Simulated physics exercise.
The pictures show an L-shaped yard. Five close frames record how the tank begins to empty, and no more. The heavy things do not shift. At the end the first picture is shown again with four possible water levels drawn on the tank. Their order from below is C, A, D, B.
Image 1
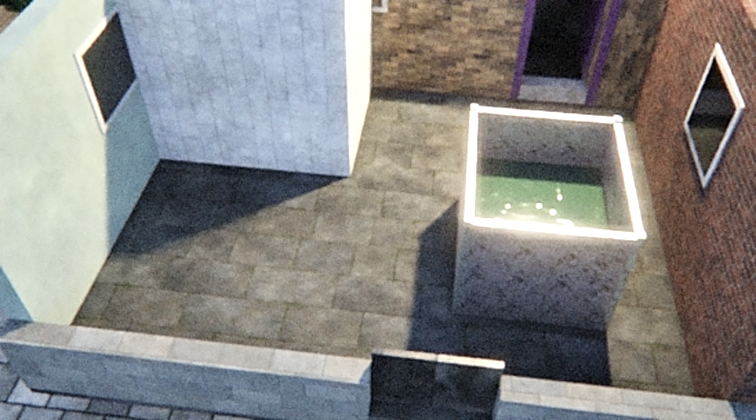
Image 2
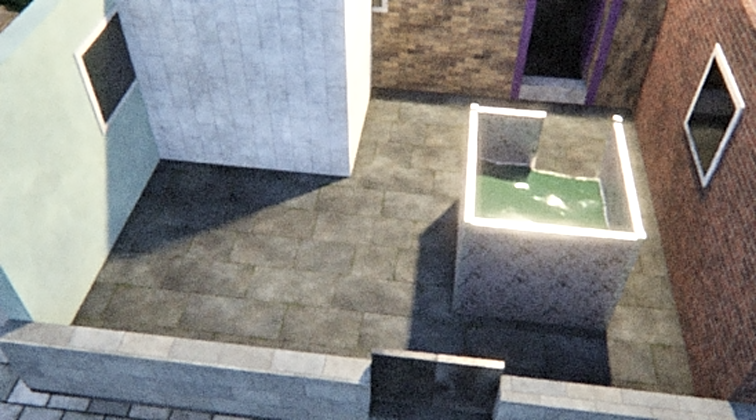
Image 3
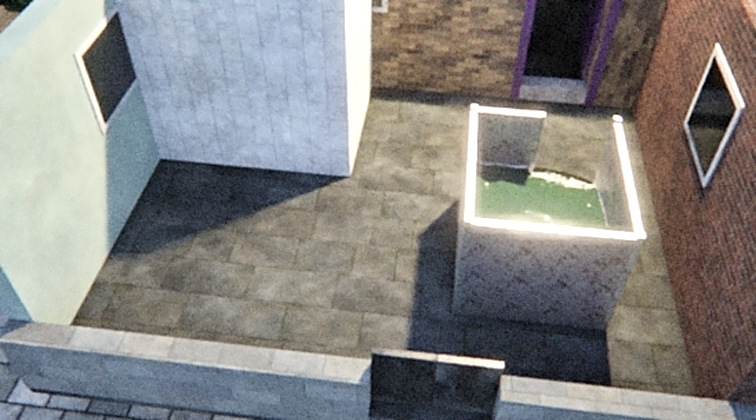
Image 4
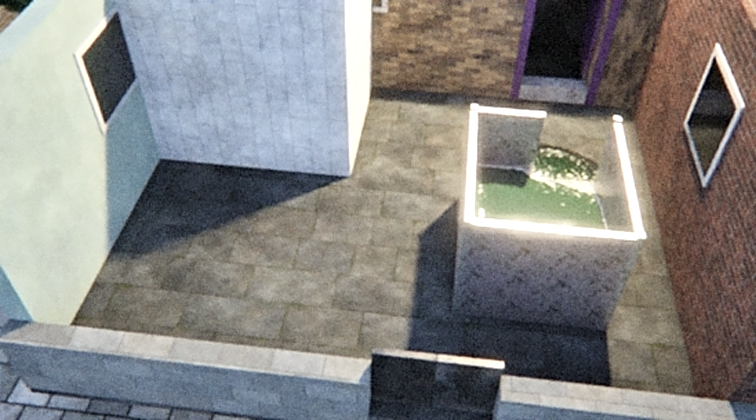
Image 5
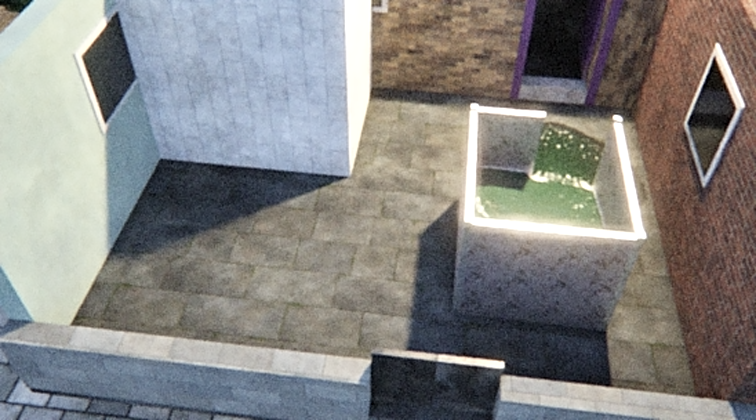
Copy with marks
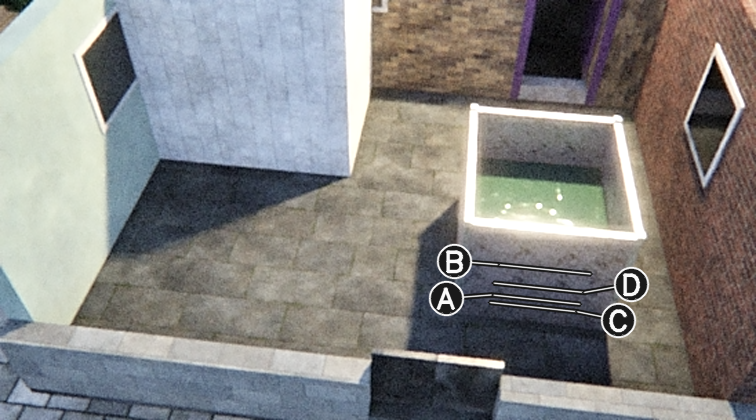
A square, pale-rimmed tank of green water stands on the right of a grey-paved, L-shaped yard, seen from high above by a still camera. A purple doorway is set in the brown brick wall behind it, with red brick to the right, pale walls to the left and a shut, dark gate in front. A gap opens in the tank's back wall, and water pours through, spreading across the paving behind.
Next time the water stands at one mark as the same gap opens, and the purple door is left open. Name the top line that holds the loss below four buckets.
The limit is D.
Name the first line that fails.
Here it is line B.
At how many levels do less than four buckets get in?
Three of them.
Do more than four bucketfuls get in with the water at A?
No.
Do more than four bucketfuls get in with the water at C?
No.
On the marked copy, A at (535, 299); B at (543, 269); C at (533, 307); D at (538, 287); from the bottom up C, A, D, B.
With A, nothing gets over.
With B, about 10 bucketfuls get in.
With C, nothing gets over.
With D, a bucket or two gets in.
